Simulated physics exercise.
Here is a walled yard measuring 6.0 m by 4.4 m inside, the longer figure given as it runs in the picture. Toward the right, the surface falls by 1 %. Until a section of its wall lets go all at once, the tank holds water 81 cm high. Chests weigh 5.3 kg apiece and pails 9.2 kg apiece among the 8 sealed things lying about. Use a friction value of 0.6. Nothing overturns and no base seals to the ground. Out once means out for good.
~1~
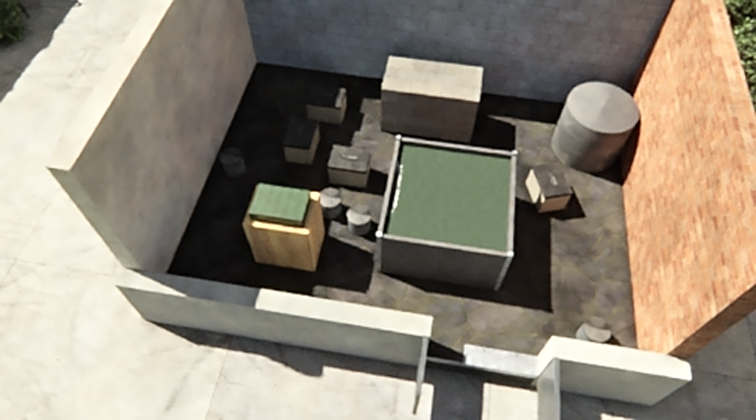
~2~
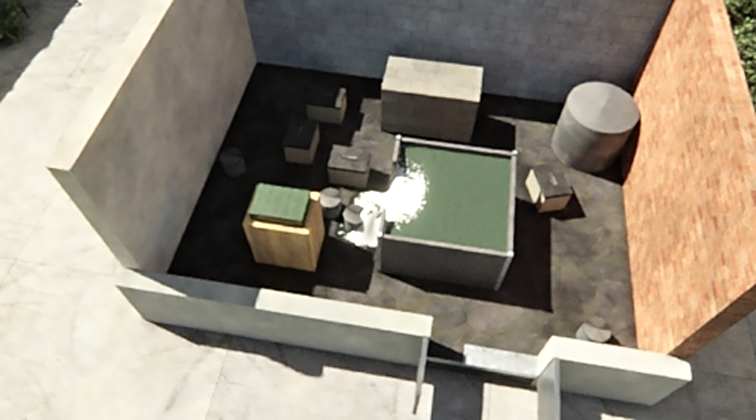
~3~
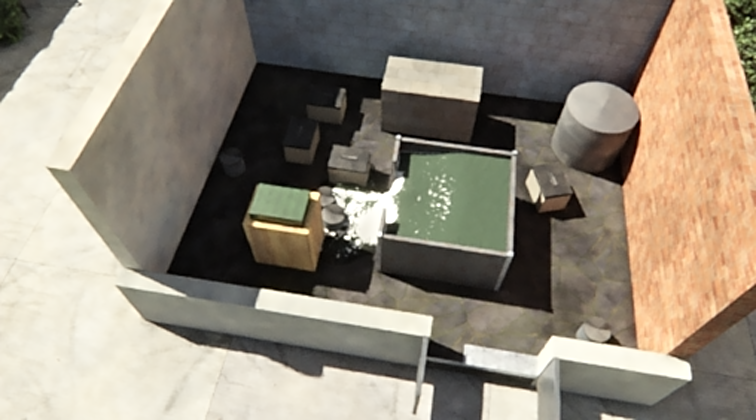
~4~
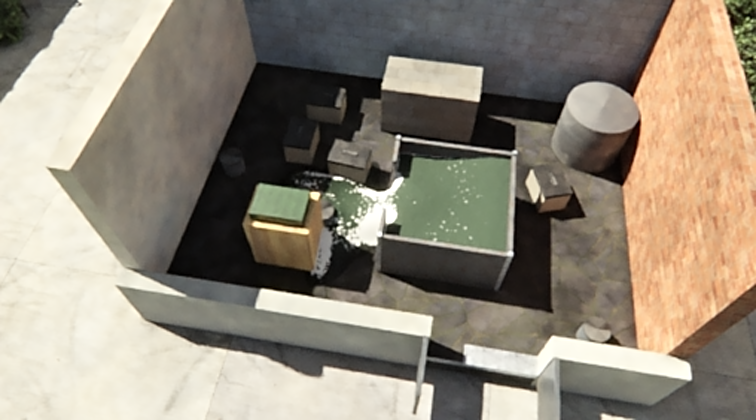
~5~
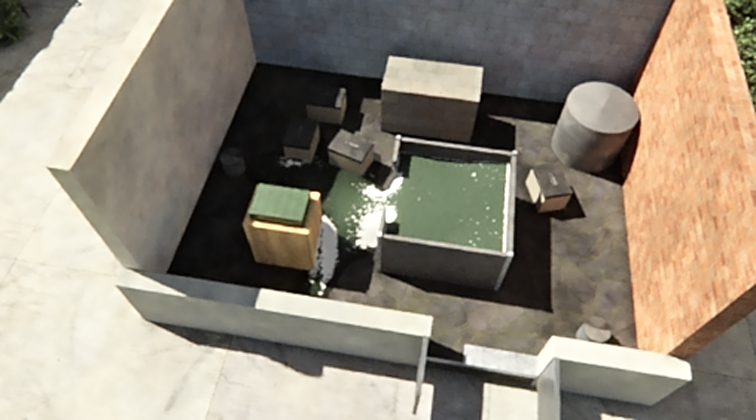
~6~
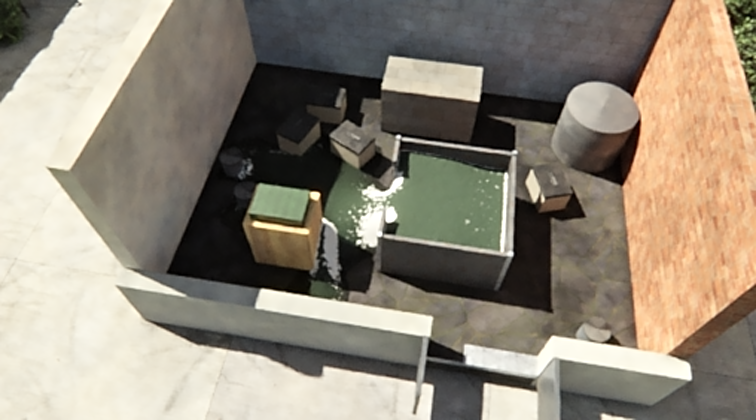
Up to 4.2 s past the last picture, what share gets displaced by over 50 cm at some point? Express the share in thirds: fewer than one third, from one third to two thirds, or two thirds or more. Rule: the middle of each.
Two thirds or more.
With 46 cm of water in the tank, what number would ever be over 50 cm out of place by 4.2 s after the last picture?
Then 6.
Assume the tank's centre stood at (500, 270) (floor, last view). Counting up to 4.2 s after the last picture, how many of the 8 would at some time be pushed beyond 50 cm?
6.
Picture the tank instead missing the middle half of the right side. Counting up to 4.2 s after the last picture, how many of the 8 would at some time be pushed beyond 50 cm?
Then the count would be 3.
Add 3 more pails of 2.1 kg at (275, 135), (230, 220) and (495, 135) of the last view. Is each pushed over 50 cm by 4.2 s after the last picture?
Taking them one by one: It goes beyond, then it goes beyond, then it stays within.
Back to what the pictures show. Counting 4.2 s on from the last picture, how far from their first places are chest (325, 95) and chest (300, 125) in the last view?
In that order: 80 cm, 400 cm.
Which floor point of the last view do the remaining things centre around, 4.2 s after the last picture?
Roughly at (414, 168).
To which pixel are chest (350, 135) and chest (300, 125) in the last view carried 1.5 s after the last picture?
They should sit about (362, 110) and (284, 52) in the last view.
Then, 0.4 s after the last picture 4 of 8 are over 50 cm from their spots; 1 afloat.
Then, 1.5 s after the last picture 6 of 8 are over 50 cm from their spots; 2 afloat.
Then, 2.8 s after the last picture 6 of 8 are over 50 cm from their spots; 3 afloat.
Then, 4.2 s after the last picture 6 of 8 are over 50 cm from their spots, and 6 have been at some point; 4 afloat.
